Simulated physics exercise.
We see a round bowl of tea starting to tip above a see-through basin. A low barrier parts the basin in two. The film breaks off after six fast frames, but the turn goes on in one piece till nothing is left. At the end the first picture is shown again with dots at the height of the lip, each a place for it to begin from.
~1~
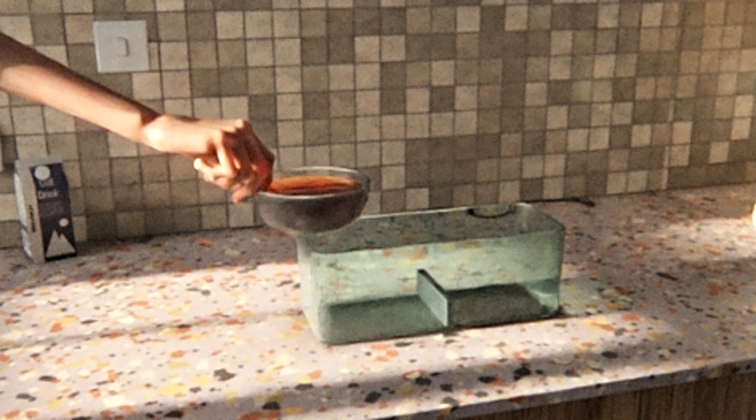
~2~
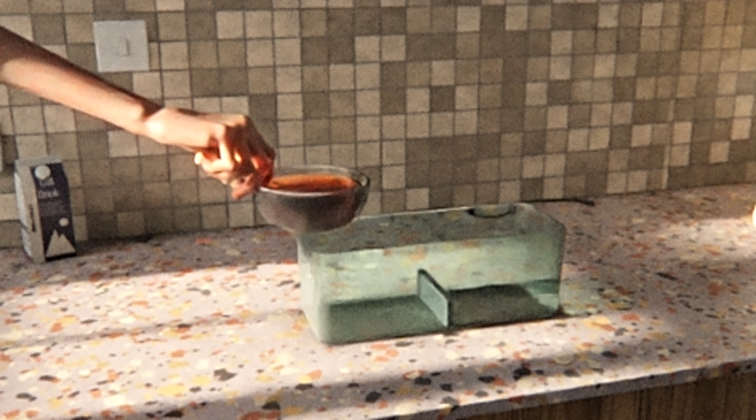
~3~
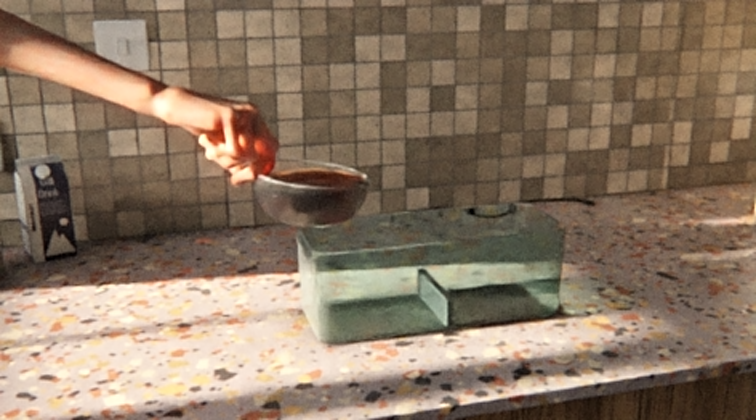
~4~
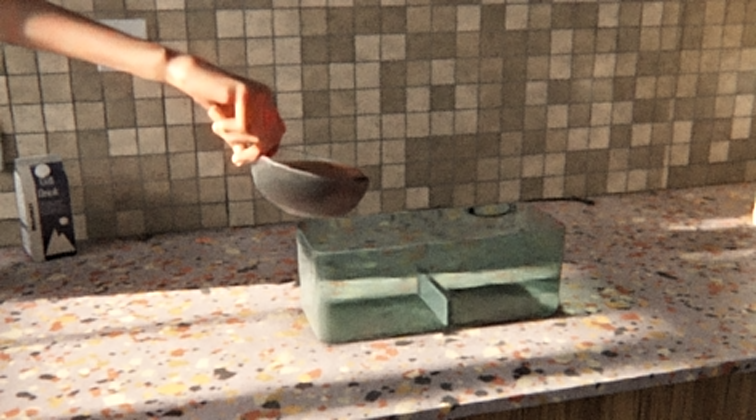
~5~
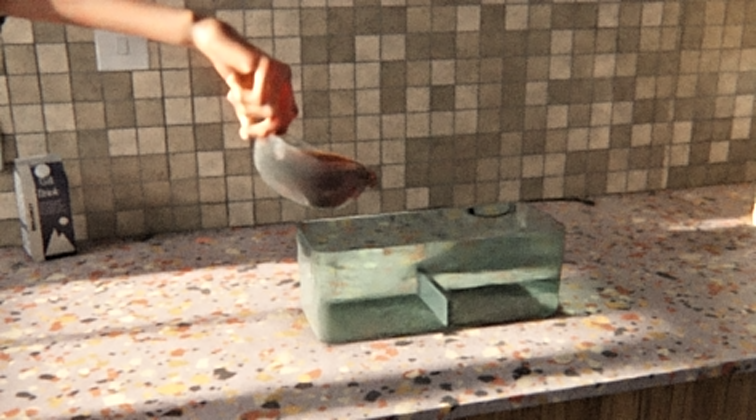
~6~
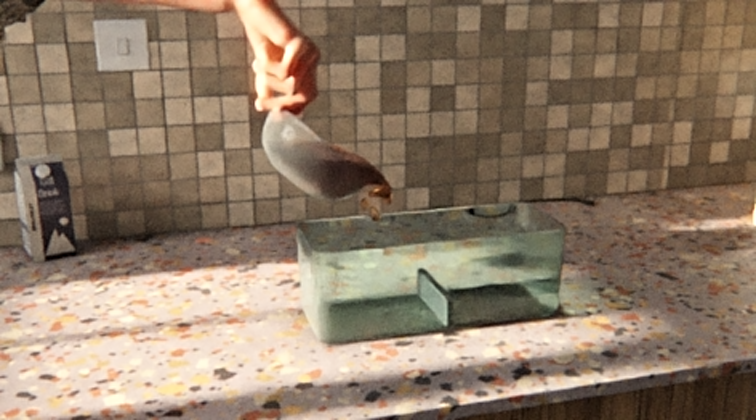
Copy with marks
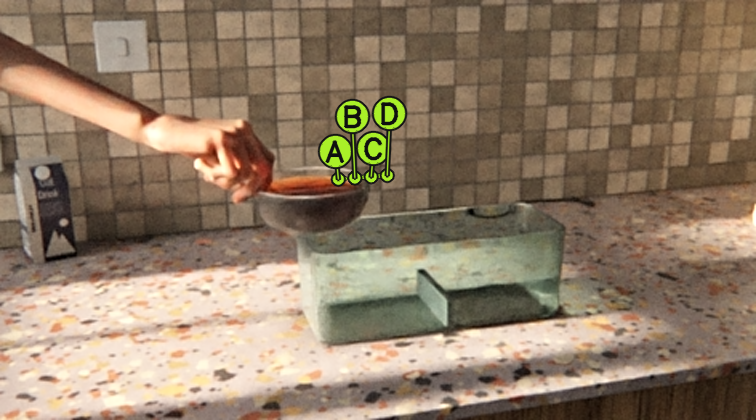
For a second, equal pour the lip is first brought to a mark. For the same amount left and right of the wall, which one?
B is best.
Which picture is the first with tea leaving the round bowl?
Picture 4.
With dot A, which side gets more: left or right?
More ends on the left.
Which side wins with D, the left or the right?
The right side.
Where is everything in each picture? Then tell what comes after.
Upright, lip at (366, 177); basin from (316, 343) to (556, 312); top of the wall at (435, 283); nothing has left yet.
Upright, lip at (366, 176); nothing has left yet.
Tipped about 8°, lip at (366, 176); nothing has left yet.
Tipped about 17°, lip at (366, 175); tea is over the lip, down to (366, 175).
Tipped about 28°, lip at (366, 176); tea is over the lip, down to (371, 182).
Tipped about 42°, lip at (366, 176); tea is over the lip, down to (376, 216).
On the marked copy, A at (338, 179); B at (354, 177); C at (371, 176); D at (387, 175).
Choosing A, about 78 % ends left of the wall and 21 % right of it.
Choosing B, about 49 % ends left of the wall and 50 % right of it.
Choosing C, about 27 % ends left of the wall and 72 % right of it.
Choosing D, about 17 % ends left of the wall and 83 % right of it.
